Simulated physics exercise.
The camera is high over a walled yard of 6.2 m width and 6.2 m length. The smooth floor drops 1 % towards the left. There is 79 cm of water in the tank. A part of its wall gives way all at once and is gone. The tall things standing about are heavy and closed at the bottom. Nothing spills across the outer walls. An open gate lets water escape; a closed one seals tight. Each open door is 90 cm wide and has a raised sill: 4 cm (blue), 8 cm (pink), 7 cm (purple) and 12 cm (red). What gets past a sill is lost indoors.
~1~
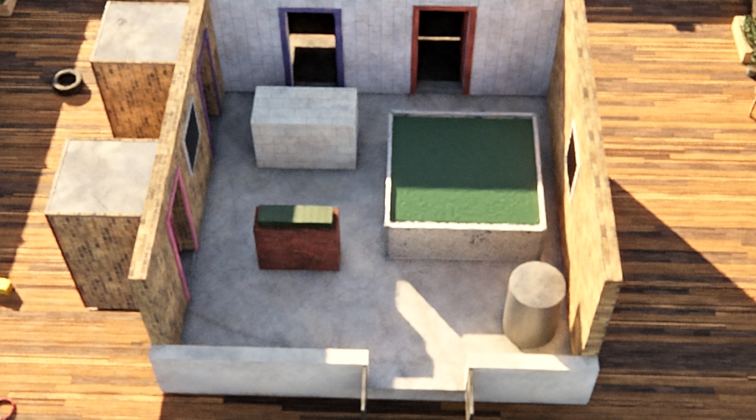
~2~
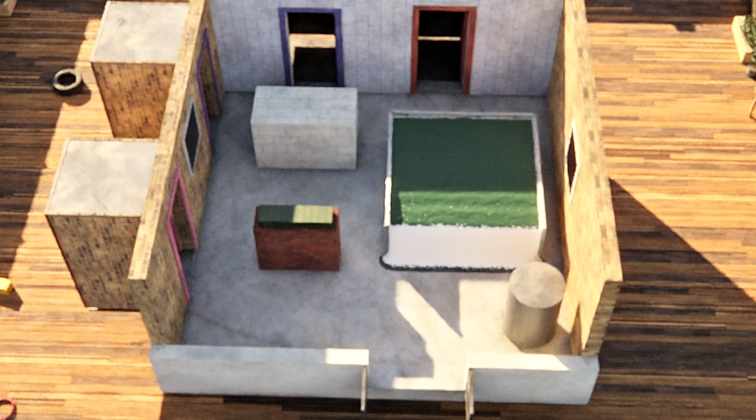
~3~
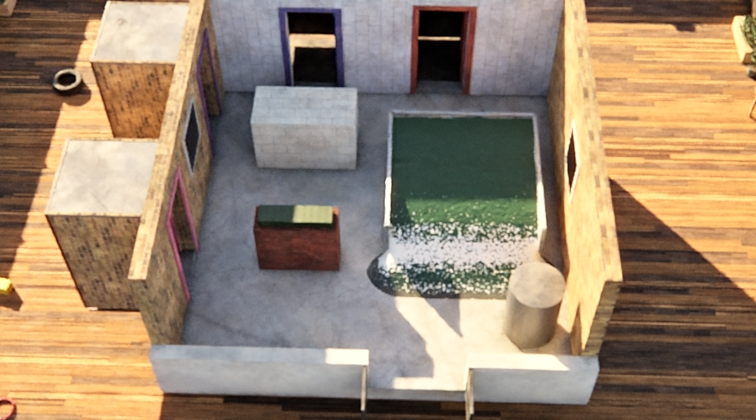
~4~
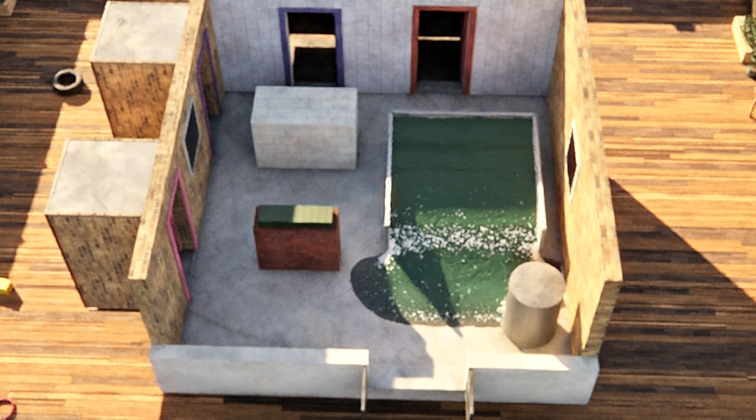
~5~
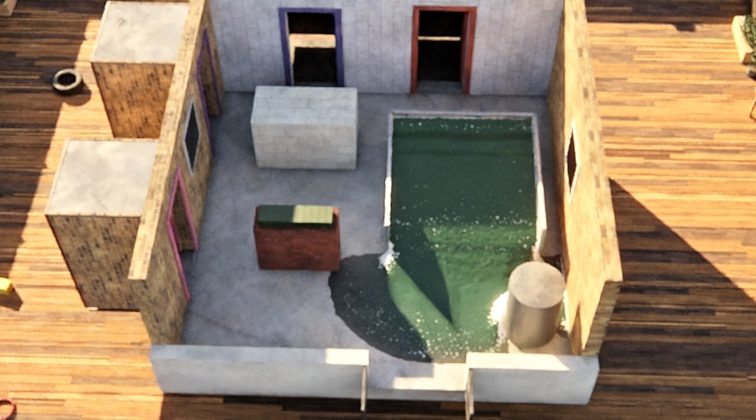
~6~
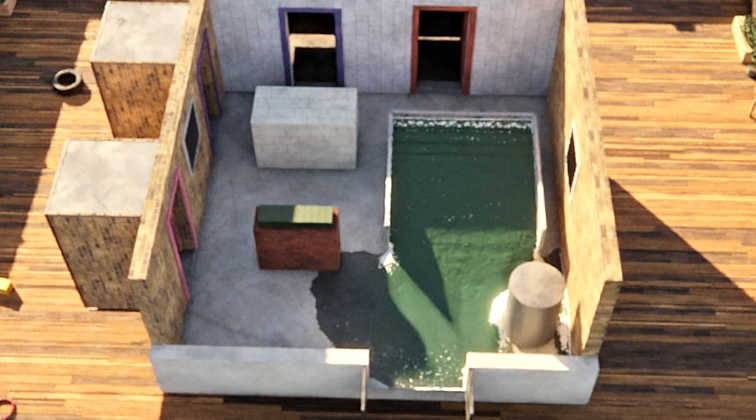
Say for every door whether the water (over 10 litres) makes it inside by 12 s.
Within that time: At the blue door it goes over the limit; at the pink door it goes over the limit; at the purple door it passes the limit; at the red door it stays under the limit.
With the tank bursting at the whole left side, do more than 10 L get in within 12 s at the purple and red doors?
Then: Purple above, red over.
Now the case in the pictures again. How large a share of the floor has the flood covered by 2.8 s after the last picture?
About 50 per cent.
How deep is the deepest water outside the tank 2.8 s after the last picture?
Roughly 32 cm.
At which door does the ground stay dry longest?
The blue one.
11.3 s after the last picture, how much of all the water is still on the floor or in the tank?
Roughly 50 in a hundred.
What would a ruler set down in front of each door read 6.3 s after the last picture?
Depths in cm: Blue 9, pink 16, purple 5, red 3.
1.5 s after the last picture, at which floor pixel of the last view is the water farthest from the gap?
Near (176, 369).
Then, 0.7 s after the last picture water covers 35 % of the floor and is deepest (50 cm) near (516, 299); blue door not reached, pink door not reached, purple door not reached, red door not reached.
Then, 1.5 s after the last picture water covers 40 % of the floor and is deepest (52 cm) near (567, 378); blue door not reached, pink door not reached, purple door not reached, red door not reached.
Then, 2.8 s after the last picture water covers 50 % of the floor and is deepest (32 cm) near (370, 374); blue door not reached, pink door 11 cm at the sill, 0 L in, purple door not reached, red door not reached.
Then, 6.3 s after the last picture water covers 95 % of the floor and is deepest (31 cm) near (226, 91); blue door 9 cm at the sill, 5 L in, pink door 16 cm at the sill, 90 L in, purple door 5 cm at the sill, 0 L in, red door 3 cm at the sill, 0 L in.
Then, 11.3 s after the last picture water covers 100 % of the floor and is deepest (12 cm) near (545, 138); blue door 9 cm at the sill, 56 L in, pink door 10 cm at the sill, 131 L in, purple door 11 cm at the sill, 71 L in, red door 8 cm at the sill, 0 L in.
